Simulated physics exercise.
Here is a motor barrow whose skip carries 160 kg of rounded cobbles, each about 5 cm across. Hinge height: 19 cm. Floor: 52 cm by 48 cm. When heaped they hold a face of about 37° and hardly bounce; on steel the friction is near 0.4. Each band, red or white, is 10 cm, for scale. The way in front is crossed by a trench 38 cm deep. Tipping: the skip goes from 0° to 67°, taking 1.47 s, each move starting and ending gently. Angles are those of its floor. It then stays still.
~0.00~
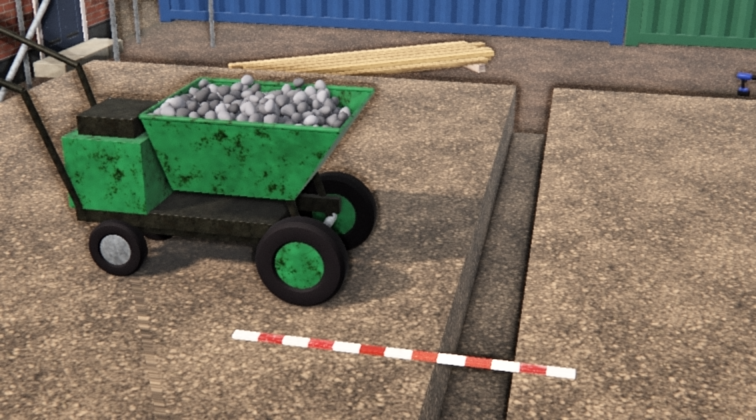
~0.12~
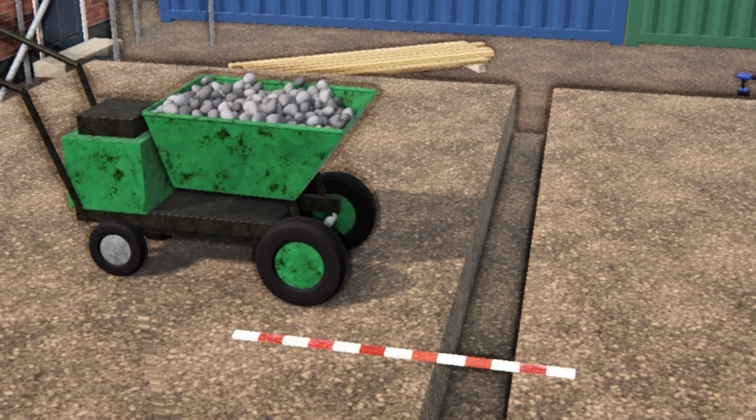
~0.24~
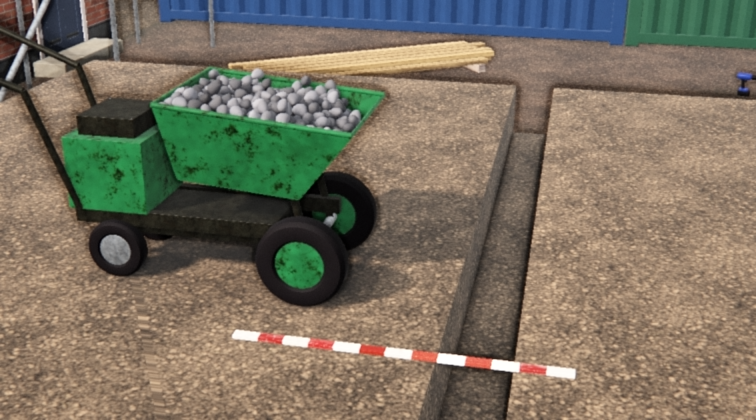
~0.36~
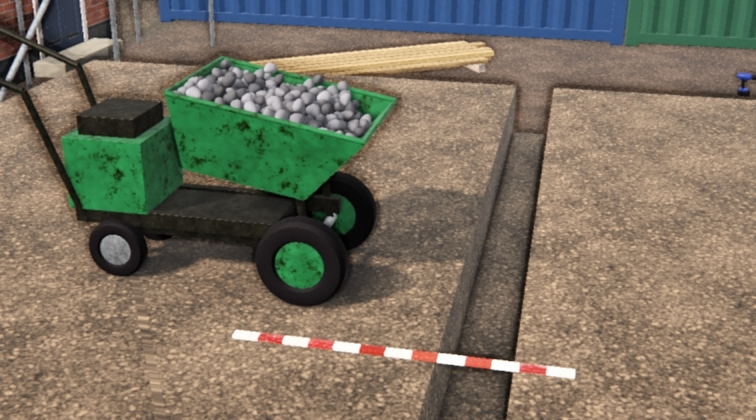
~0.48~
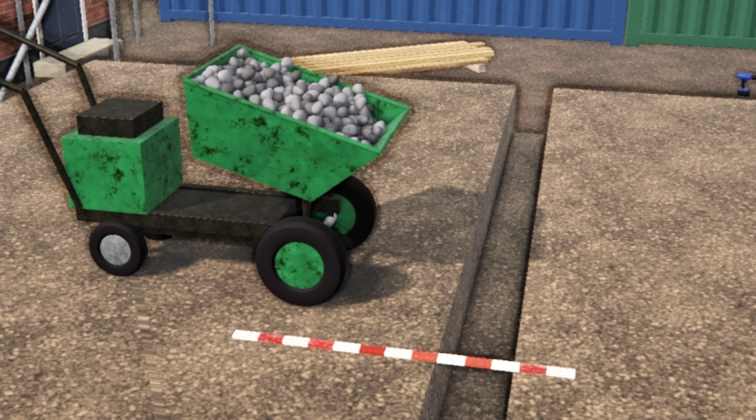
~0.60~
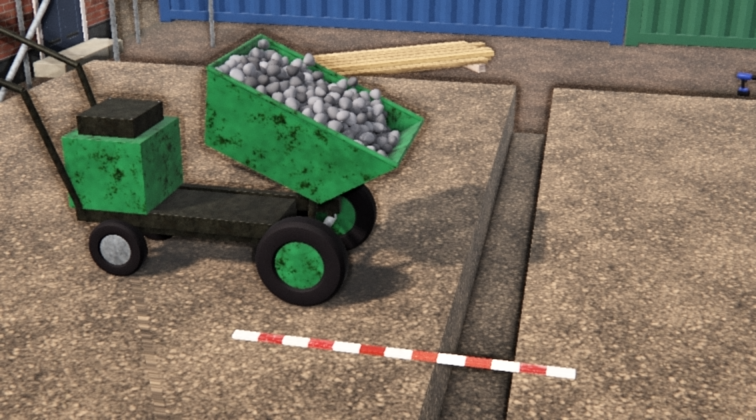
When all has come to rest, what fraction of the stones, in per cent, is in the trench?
At the end about 74 per cent of the stones are there.
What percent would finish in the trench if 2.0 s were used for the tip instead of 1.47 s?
It'd be some 75 per cent.
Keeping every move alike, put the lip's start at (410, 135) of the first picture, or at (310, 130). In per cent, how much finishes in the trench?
Near 25 then near 80 percent.
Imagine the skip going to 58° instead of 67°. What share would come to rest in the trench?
I'd expect around 45 in a hundred.
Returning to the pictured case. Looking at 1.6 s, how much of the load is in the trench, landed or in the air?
Roughly 30 percent of the load.
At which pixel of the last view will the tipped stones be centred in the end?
(493, 341).
After 1.1 s the floor is at 56°; 99 % in the skip, 1 % in the trench; the foremost stones are at (472, 208).
After 1.6 s the floor is at 67°; 62 % in the skip, 30 % in the trench, 8 % past the trench; the foremost stones are at (591, 293).
After 1.9 s the floor is at 67°; 39 % in the skip, 47 % in the trench, 15 % past the trench; the foremost stones are at (690, 329).
After 3.9 s the floor is at 67°; 11 % in the skip, 74 % in the trench, 15 % past the trench; the foremost stones are past the picture's edge.
